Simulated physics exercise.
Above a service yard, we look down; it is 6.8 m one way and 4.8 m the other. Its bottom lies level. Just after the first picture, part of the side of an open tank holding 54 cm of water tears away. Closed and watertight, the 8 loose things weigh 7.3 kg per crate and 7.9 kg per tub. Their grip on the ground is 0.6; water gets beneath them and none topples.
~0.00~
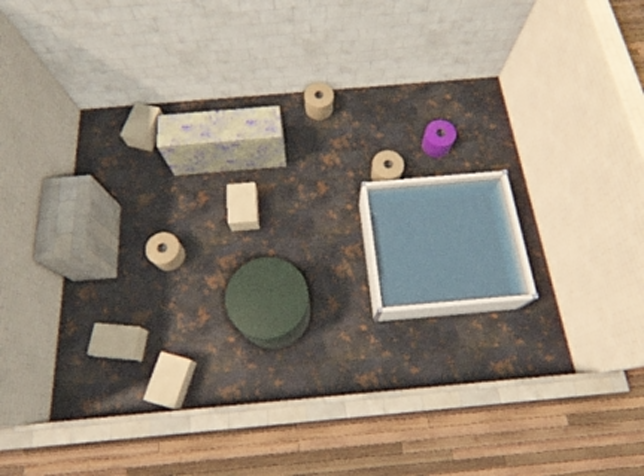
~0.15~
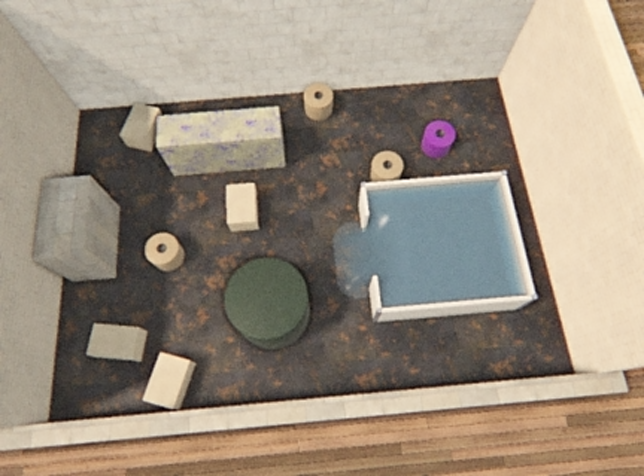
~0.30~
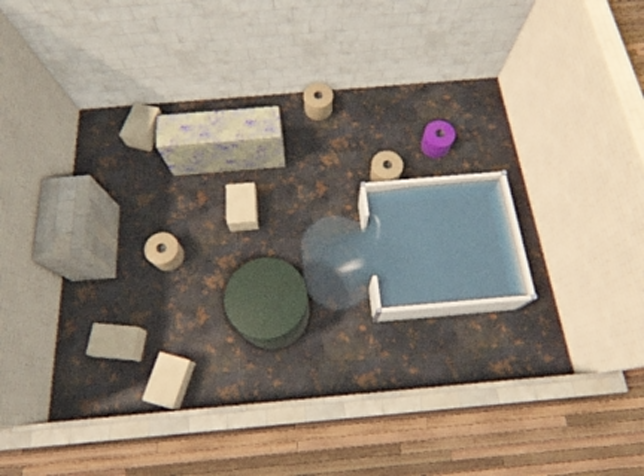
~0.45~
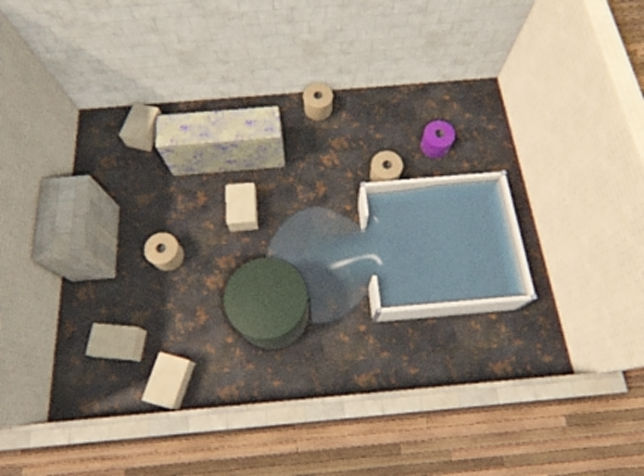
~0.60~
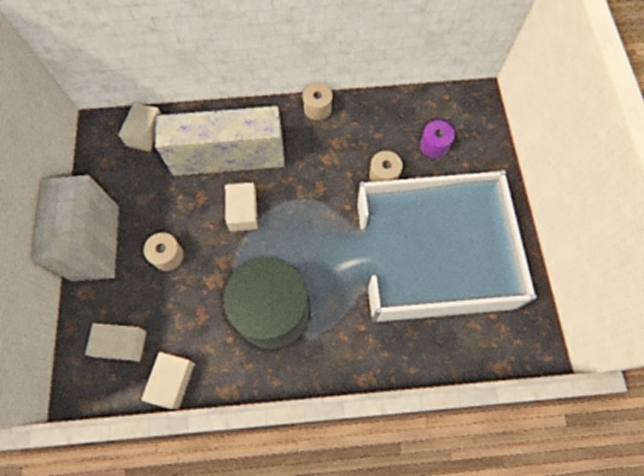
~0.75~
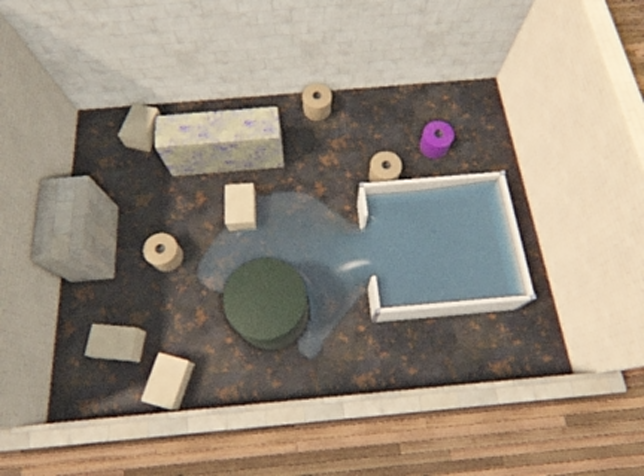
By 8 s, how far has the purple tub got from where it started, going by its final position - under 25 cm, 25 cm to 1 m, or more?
Movement: Slight.
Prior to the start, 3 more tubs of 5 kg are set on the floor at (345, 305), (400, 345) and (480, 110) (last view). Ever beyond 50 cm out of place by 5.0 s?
From first to last: Surpasses it, surpasses it, does not reach it.
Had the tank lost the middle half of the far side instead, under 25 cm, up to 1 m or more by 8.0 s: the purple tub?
The purple tub is swept away.
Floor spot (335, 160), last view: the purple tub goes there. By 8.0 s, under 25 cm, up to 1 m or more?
What happens is that it keeps still.
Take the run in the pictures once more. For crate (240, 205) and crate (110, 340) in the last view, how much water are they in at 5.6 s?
Around 5 cm and 10 cm.
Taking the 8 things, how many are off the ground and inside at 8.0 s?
Answer: 5.
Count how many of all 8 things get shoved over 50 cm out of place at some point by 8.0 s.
The answer here is 6.
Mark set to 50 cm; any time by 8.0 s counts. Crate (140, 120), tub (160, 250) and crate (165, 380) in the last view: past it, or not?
Beyond, beyond, beyond.
After 1.6 s the purple tub is near (439, 134), 0.0 m from its start, aground; 1 afloat.
After 3.6 s the purple tub is near (439, 134), 0.0 m from its start, aground; 1 afloat.
After 5.6 s the purple tub is near (439, 134), 0.0 m from its start, aground; 5 afloat.
After 8.0 s the purple tub is near (439, 134), 0.0 m from its start, aground; 5 afloat.
